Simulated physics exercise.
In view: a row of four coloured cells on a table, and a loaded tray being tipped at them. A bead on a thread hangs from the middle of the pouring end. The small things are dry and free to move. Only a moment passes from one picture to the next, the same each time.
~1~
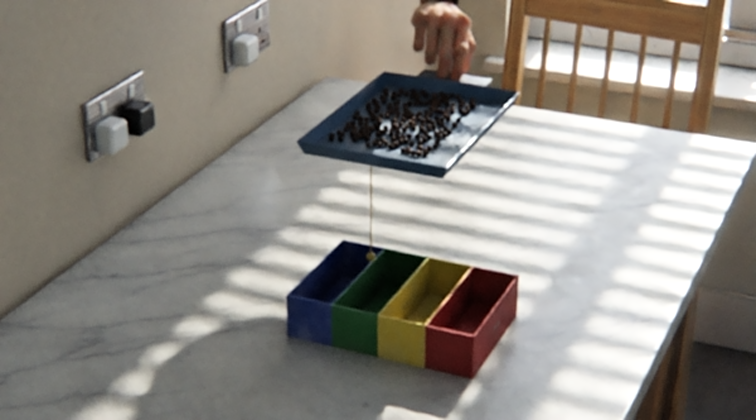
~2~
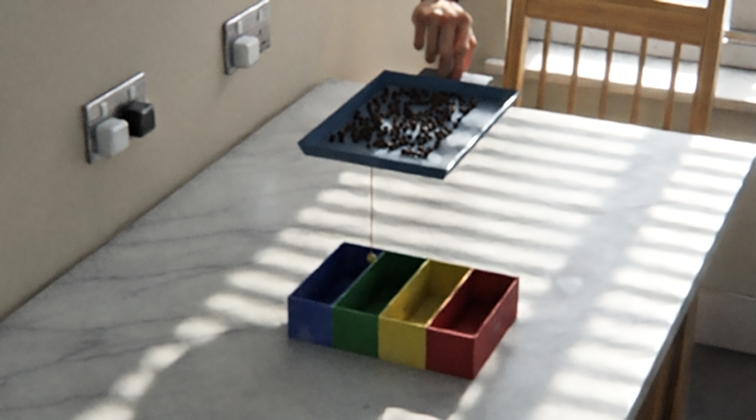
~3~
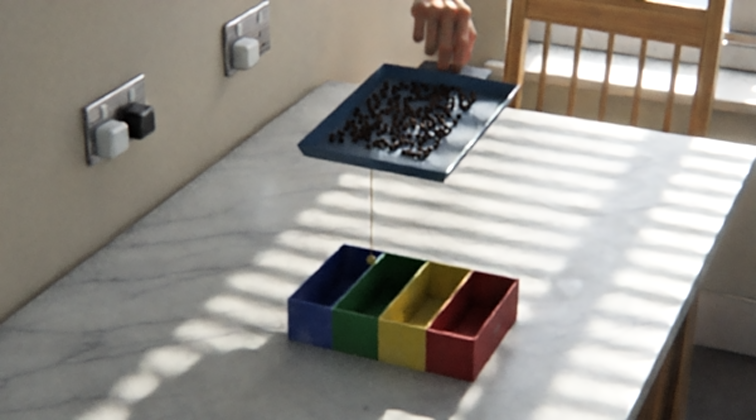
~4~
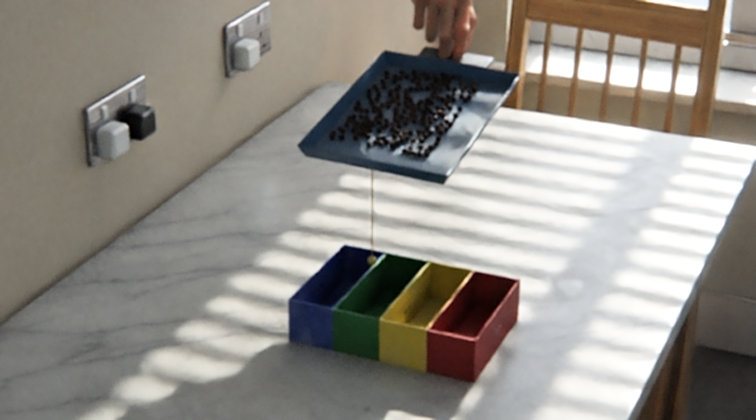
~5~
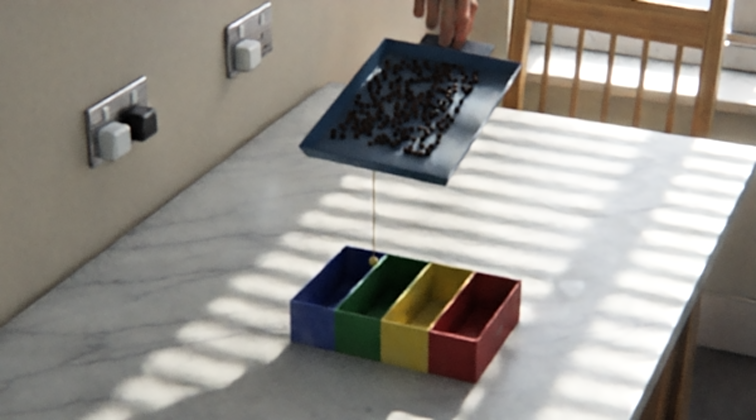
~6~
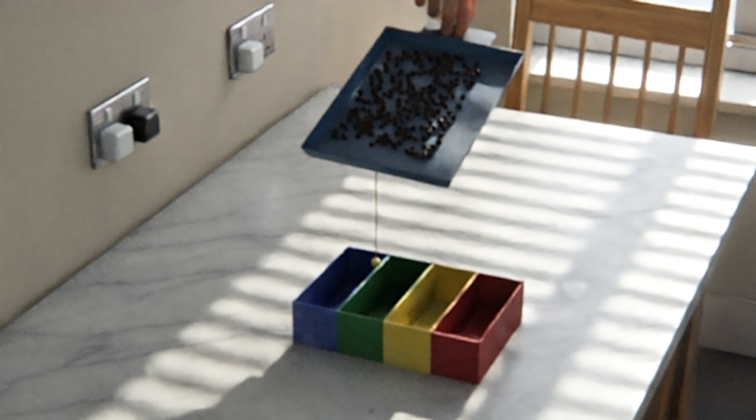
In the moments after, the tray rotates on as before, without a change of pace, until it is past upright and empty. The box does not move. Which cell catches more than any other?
Fullest: The yellow cell.
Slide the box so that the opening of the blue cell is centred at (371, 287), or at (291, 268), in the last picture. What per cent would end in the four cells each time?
The first gives 90 %, the second 90 %.
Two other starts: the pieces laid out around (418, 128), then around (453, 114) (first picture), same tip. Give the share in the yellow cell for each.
About 60 and 60 per cent.
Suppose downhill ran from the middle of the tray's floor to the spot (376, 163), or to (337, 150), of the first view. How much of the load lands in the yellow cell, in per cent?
Roughly 10 per cent, and 0 per cent.
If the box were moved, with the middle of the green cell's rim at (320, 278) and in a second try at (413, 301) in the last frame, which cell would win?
In turn: The red one; green.
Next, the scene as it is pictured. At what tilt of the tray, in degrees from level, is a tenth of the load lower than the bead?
At about 60°.
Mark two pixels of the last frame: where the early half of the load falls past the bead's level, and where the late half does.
Early half (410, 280), late half (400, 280).
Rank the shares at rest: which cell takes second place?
It is that green cell.
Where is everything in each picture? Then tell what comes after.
The first frame shows corners of the pouring end at (304, 140) and (443, 164), level; middle of the load at (404, 120), allspice berries; bead on its thread at (371, 257); blue cell at (310, 316); green cell at (355, 327); yellow cell at (402, 337); red cell at (450, 348).
The second frame shows corners of the pouring end at (305, 141) and (443, 166), level; middle of the load at (404, 120).
The third frame shows corners of the pouring end at (304, 143) and (443, 169), tipped barely, lowest at the right corner; middle of the load at (404, 117).
The fourth frame shows corners of the pouring end at (305, 143) and (444, 172), tipped a little, lowest at the right corner; middle of the load at (405, 111).
The fifth frame shows corners of the pouring end at (306, 144) and (445, 174), tipped a little, lowest at the right corner; middle of the load at (406, 105).
The sixth frame shows corners of the pouring end at (308, 145) and (447, 177), tipped clearly, lowest at the right corner; middle of the load at (407, 101); blue cell at (315, 322); green cell at (360, 333); yellow cell at (407, 343); red cell at (455, 354).
Soon after the last picture, tray tipped steeply; most on the tray; a small part in the yellow cell; a small part in the green cell; a stray few in the red cell; a stray few in the blue cell; a small part falling or outside the box.
A little later, tray tipped past a quarter turn; about a third in the yellow cell; about a third in the green cell; a small part in the blue cell; a stray few in the red cell; about a quarter falling or outside the box.
Later still, tray tipped past a quarter turn; about half in the yellow cell; about a third in the green cell; a small part in the blue cell; a small part in the red cell; a stray few falling or outside the box.
At rest, tray tipped past a quarter turn; about half in the yellow cell; about a third in the green cell; a small part in the blue cell; a small part in the red cell; a stray few outside the box.
